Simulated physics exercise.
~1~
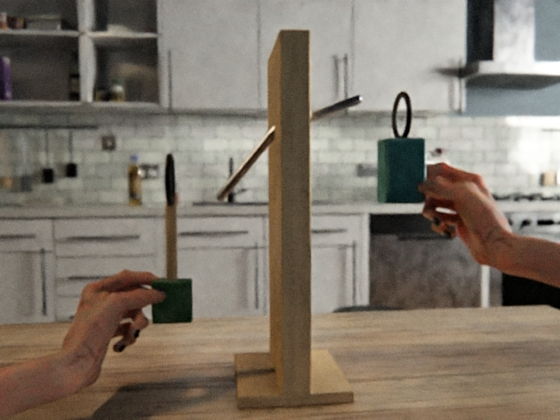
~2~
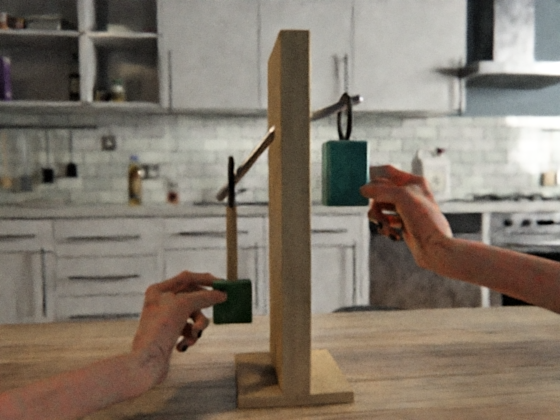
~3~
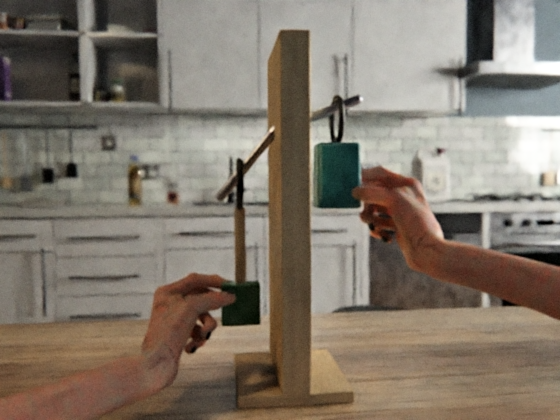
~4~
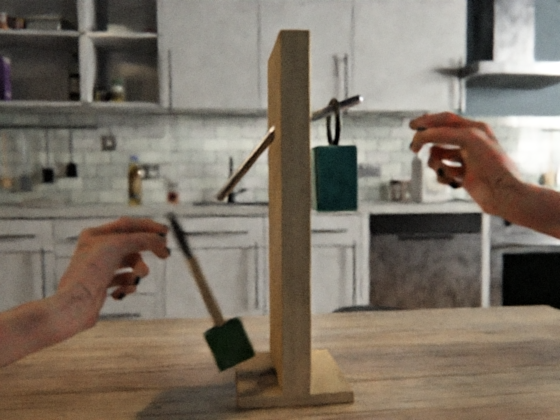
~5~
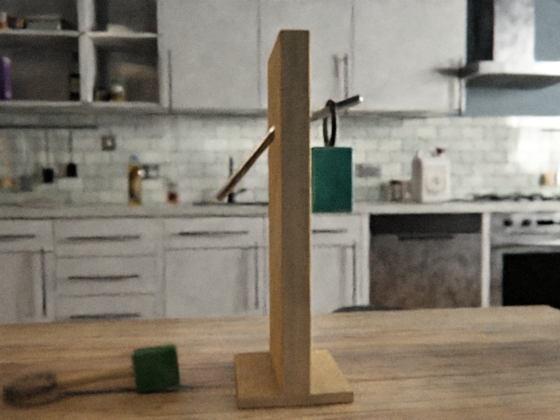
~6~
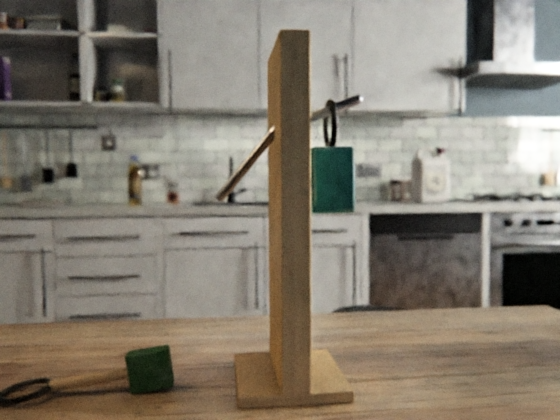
A green brush with a loop at its end and a turquoise pouch with a dark ring are carried by two hands toward a wooden stand with slanting pegs, seen from the front on a table in a kitchen. The left hand moves the brush right to the lower peg, while the right hand brings the pouch left onto the upper one. Both hands let go and draw back. The brush drops away, tilting as it falls, and lands on its side at the left of the tabletop. The pouch stays hanging from its peg.
